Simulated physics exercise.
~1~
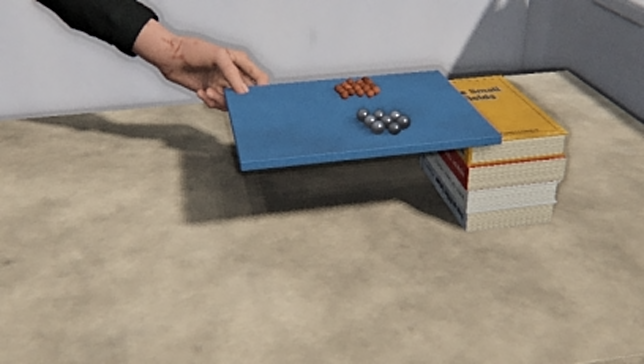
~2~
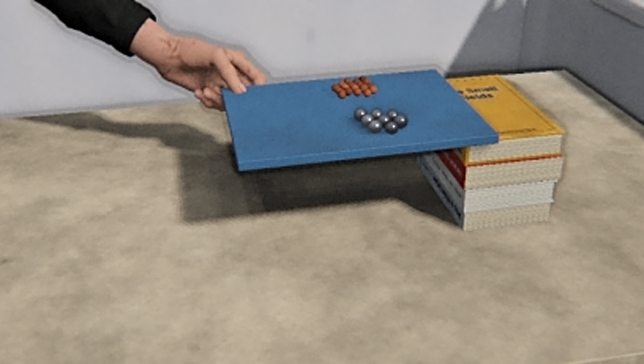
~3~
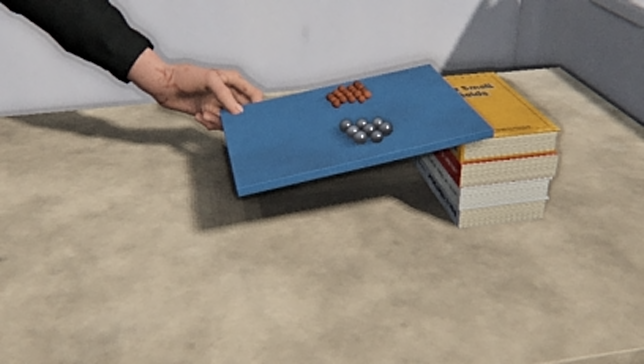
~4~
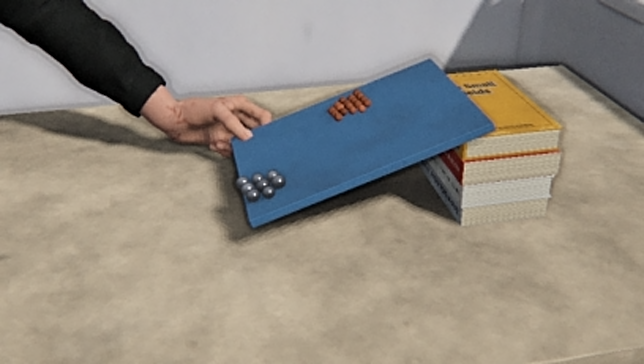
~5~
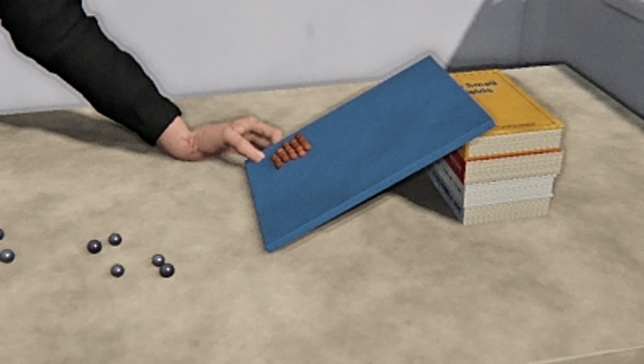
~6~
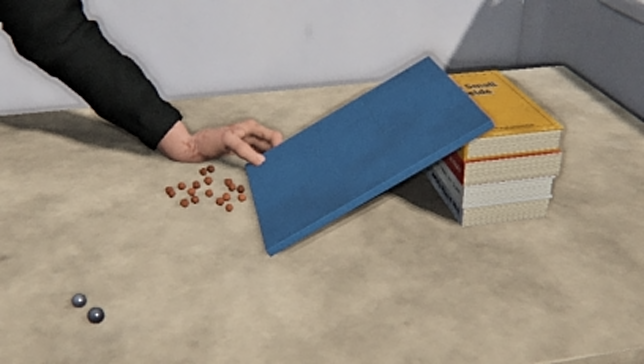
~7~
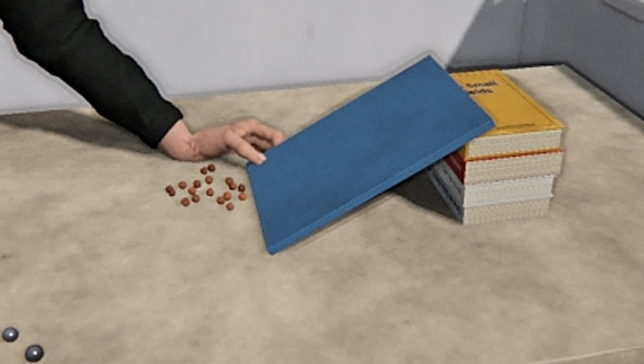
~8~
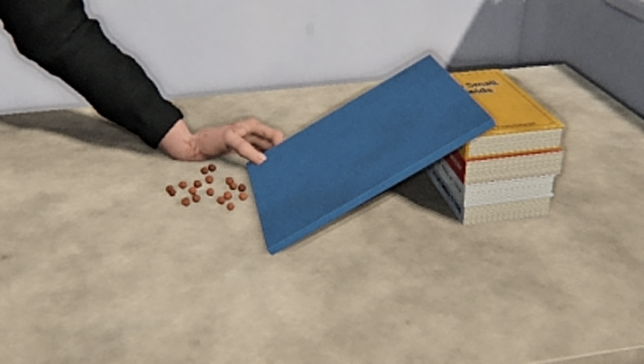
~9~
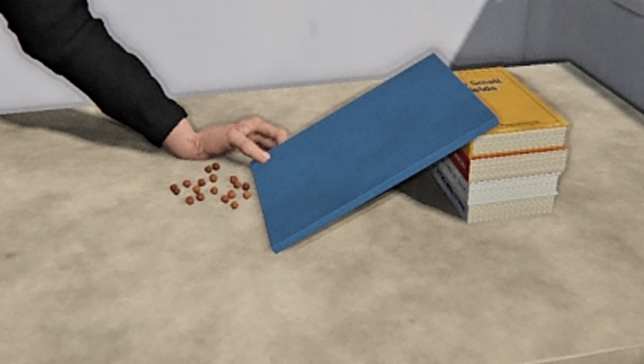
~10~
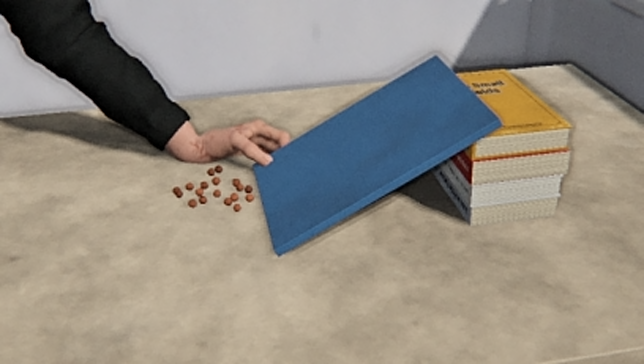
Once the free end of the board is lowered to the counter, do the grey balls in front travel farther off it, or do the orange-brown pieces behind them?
The grey balls travel farther, rolling away to the left and out of view. The orange-brown pieces come to rest close to the lower end of the board.
